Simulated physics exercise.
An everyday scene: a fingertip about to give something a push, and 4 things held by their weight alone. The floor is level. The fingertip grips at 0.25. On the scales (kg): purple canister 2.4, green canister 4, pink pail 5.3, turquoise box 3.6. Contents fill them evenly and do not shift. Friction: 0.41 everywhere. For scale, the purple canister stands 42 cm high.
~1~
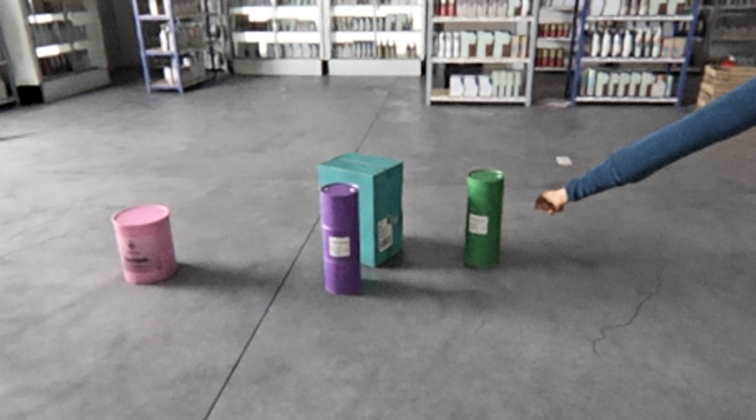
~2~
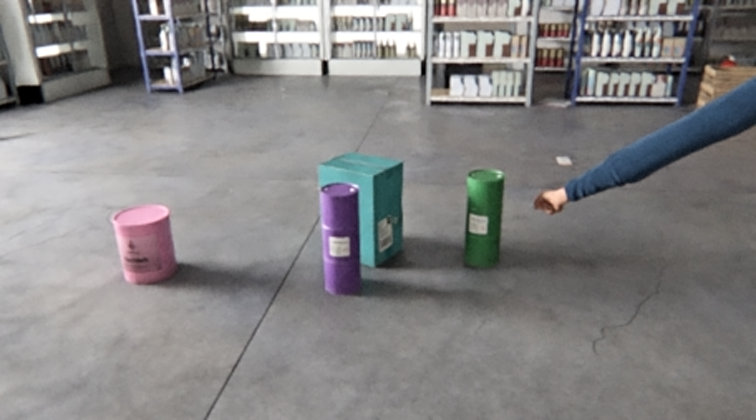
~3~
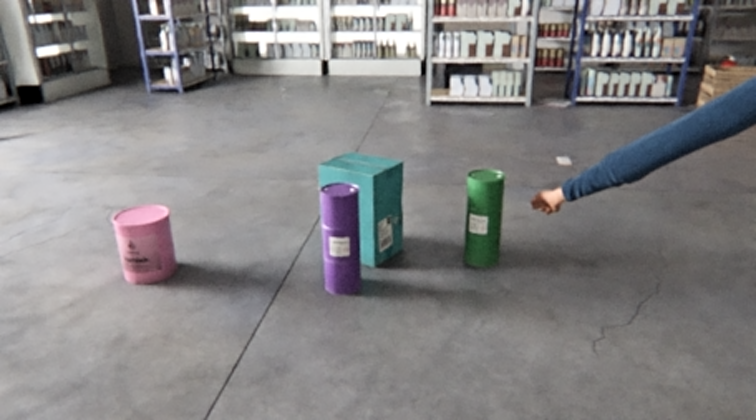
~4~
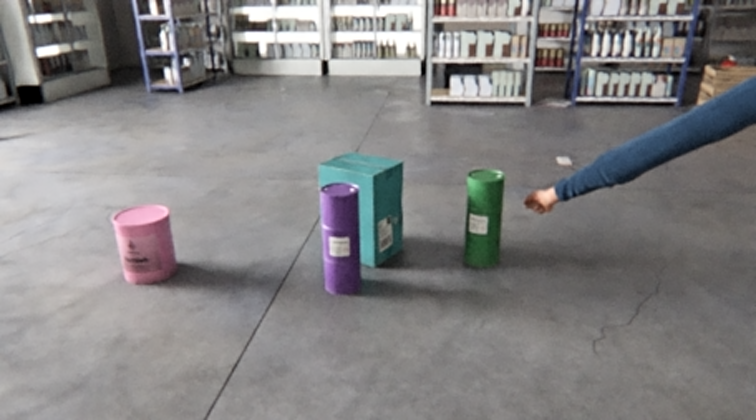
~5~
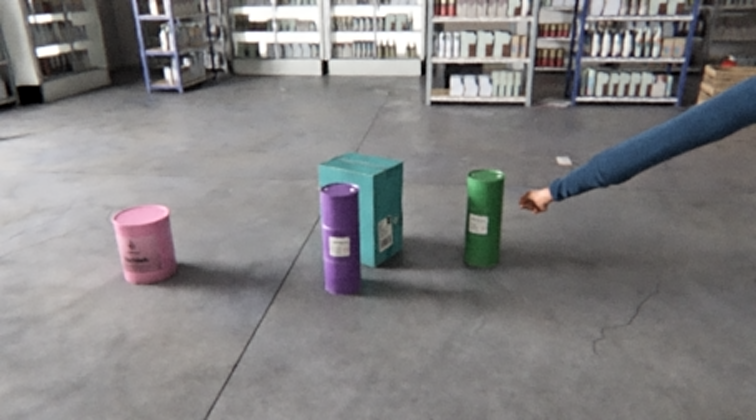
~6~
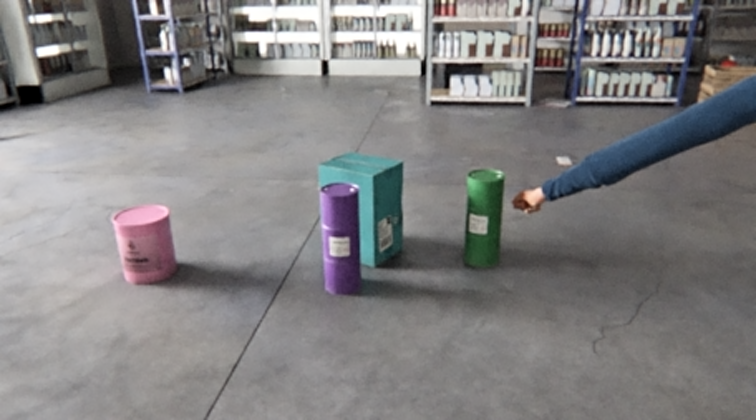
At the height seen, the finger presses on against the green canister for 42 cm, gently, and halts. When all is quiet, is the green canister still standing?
The green canister tips over.
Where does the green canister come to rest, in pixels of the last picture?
Around (420, 277).
Then, 0.50 s later than the last frame, finger moved 27 cm; green canister tilted 32° near (457, 215).
Then, 0.90 s later than the last frame, finger moved 41 cm; green canister on its side near (428, 237); turquoise box 5 cm from its spot.
Then, 1.40 s later than the last frame, finger moved 55 cm; green canister on its side near (423, 262); turquoise box 5 cm from its spot.
When it is over, lying over on the floor, green canister; the other 3 within 14 cm of the start. End places, in pixels of the last picture, green canister near (420, 277).
